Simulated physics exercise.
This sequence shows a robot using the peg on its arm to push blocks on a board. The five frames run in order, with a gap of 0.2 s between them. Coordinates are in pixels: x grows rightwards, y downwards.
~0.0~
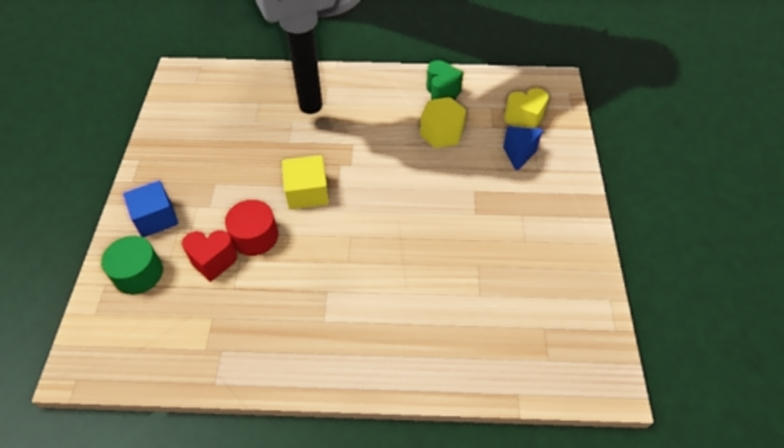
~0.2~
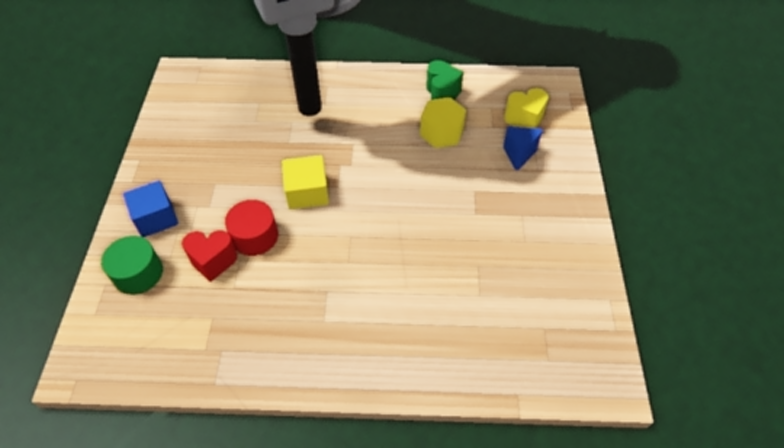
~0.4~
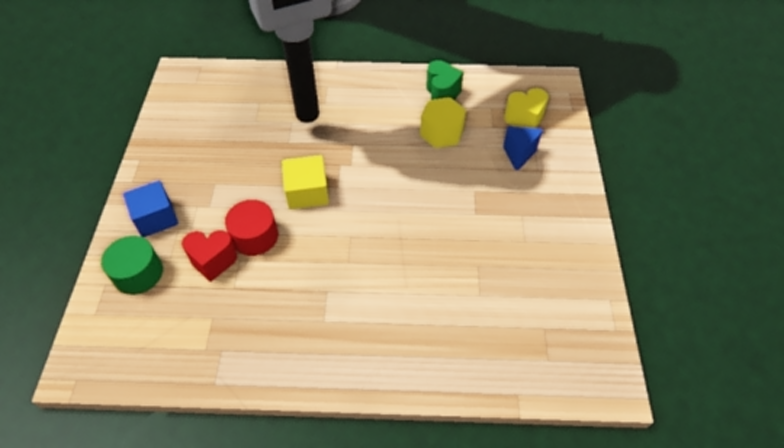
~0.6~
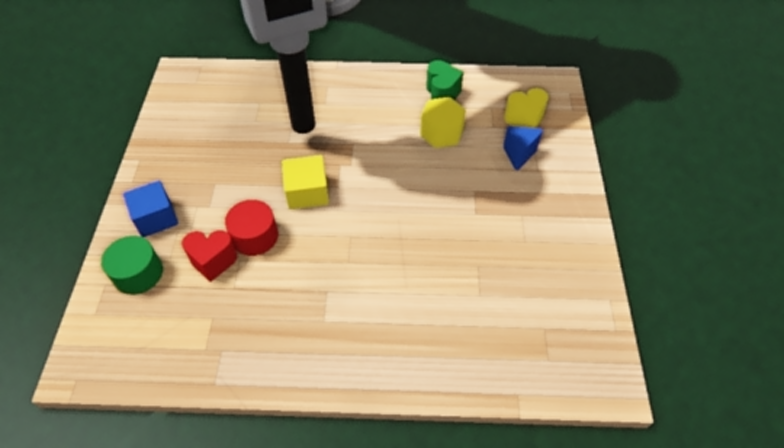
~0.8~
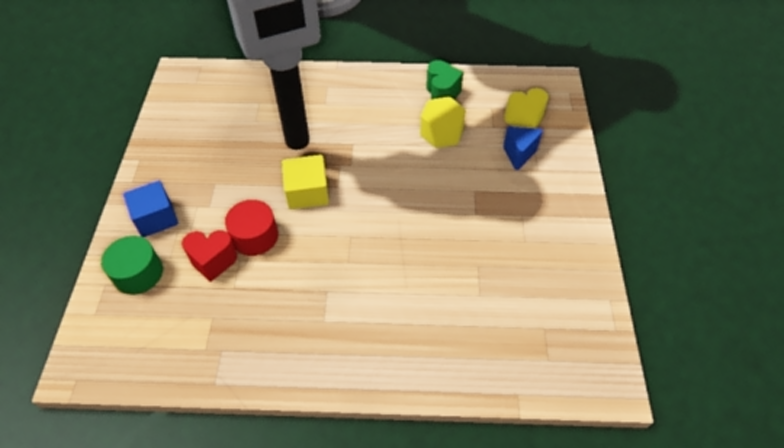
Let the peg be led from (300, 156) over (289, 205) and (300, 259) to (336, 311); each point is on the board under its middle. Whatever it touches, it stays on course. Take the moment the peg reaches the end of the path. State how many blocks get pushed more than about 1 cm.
One gets moved.
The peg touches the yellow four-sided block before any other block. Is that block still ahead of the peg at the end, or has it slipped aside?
I expect it to be beside or behind the peg.
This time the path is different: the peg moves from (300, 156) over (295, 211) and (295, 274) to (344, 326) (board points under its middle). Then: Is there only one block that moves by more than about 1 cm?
Yes.
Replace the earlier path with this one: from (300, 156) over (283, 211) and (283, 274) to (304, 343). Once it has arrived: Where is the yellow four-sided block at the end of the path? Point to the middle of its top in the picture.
I'd say the yellow four-sided block ends with its top centre at (313, 201).
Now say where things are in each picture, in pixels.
Tip of the peg (311, 108), middles of tops, red heart block (205, 244), red circle (249, 218), yellow four-sided block (304, 172), in the first picture.
Peg (310, 110), nothing pushed, in the second picture.
Peg (308, 116), nothing pushed, in the third picture.
Peg (304, 127), nothing pushed, in the fourth picture.
Peg (298, 143), red heart block (205, 244), red circle (249, 218), yellow four-sided block (304, 172), in the fifth picture.
What follows on the original path. One third of the way, peg (286, 192); yellow four-sided block (314, 200), turned 60° anticlockwise.
Two thirds of the way, peg (298, 248); red heart block (201, 245); red circle (248, 223); yellow four-sided block (325, 214), turned 100° anticlockwise.
At the end, peg (335, 300); red heart block (201, 245); red circle (248, 223); yellow four-sided block (325, 214), turned 100° anticlockwise.
